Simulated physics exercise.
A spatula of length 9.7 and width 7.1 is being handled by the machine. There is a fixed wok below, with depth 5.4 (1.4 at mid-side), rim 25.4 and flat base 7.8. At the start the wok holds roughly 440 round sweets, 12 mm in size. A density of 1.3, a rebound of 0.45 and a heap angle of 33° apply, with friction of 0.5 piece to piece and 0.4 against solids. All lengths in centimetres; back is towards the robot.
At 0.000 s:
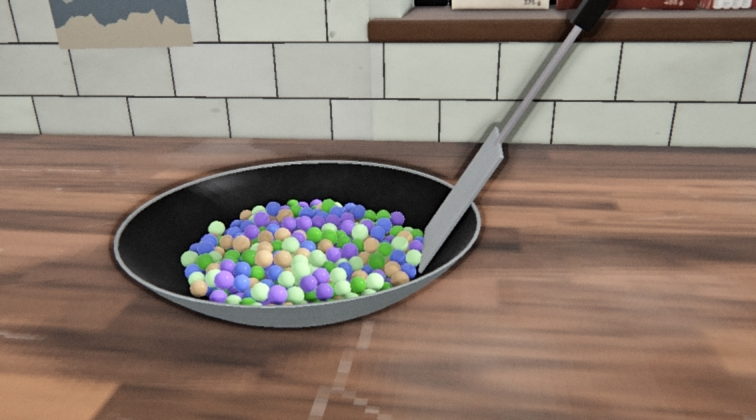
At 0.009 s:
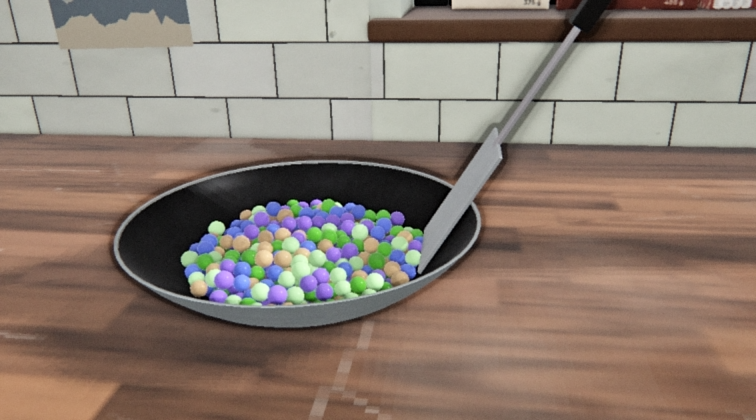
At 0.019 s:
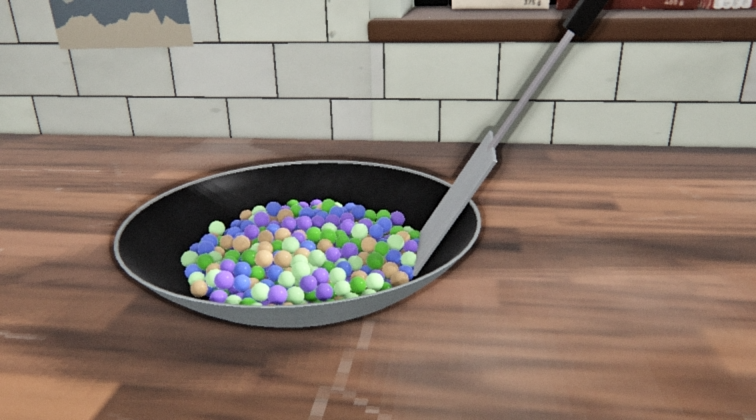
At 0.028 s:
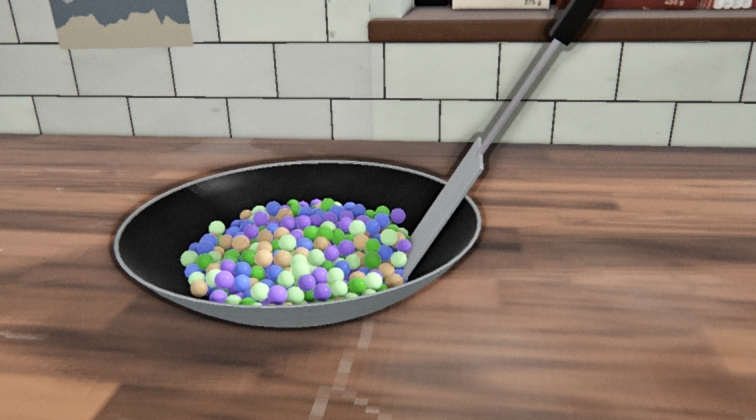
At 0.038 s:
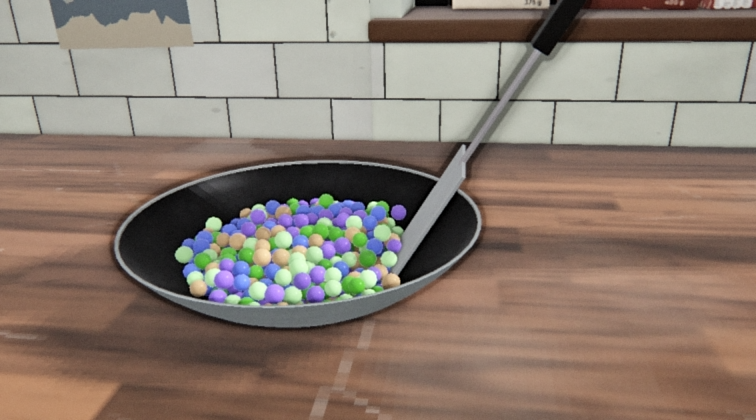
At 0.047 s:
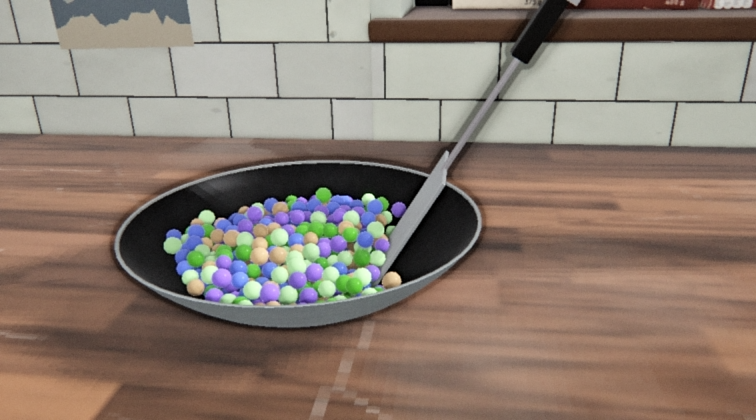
We see a dark wok of small green, purple, blue and orange balls on a wooden counter; a spatula at its right side, still at first, slides left and pushes the balls slightly leftward.
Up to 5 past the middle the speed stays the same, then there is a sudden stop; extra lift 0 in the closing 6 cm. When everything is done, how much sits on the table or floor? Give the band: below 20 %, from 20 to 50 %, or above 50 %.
From 20 to 50 %.
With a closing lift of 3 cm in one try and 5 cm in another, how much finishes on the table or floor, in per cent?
I'd put it near 35 in a hundred, then near 35 in a hundred.
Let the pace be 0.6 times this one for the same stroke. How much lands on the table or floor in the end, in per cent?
Roughly 10 per cent.
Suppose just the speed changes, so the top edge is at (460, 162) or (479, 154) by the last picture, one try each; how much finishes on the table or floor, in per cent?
Near 15 per cent in the first try and near 5 per cent in the second.
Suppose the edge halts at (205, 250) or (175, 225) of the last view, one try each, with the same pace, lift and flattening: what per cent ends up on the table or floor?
I'd say some 50 per cent, then some 55 per cent.
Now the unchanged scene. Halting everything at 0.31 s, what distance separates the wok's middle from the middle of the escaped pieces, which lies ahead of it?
About 18 cm.
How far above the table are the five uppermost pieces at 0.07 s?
Height: Approx. 6 cm.
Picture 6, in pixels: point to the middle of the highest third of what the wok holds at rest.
Centre: Roughly (209, 229).
By 0.07 s, sloping 59°, highest piece 7 above the table; 440 in the wok.
By 0.09 s, sloping 59°, highest piece 9 above the table; 436 in the wok, 4 on the blade or in flight.
By 0.31 s, sloping 59°, highest piece 7 above the table; 322 in the wok, 94 on the table or floor, 24 on the blade or in flight.
By 1.36 s, sloping 59°, highest piece 6 above the table; 320 in the wok, 120 on the table or floor.
Final count, 320 in the wok, 120 on the table or floor. That is 27 % on the table or floor.
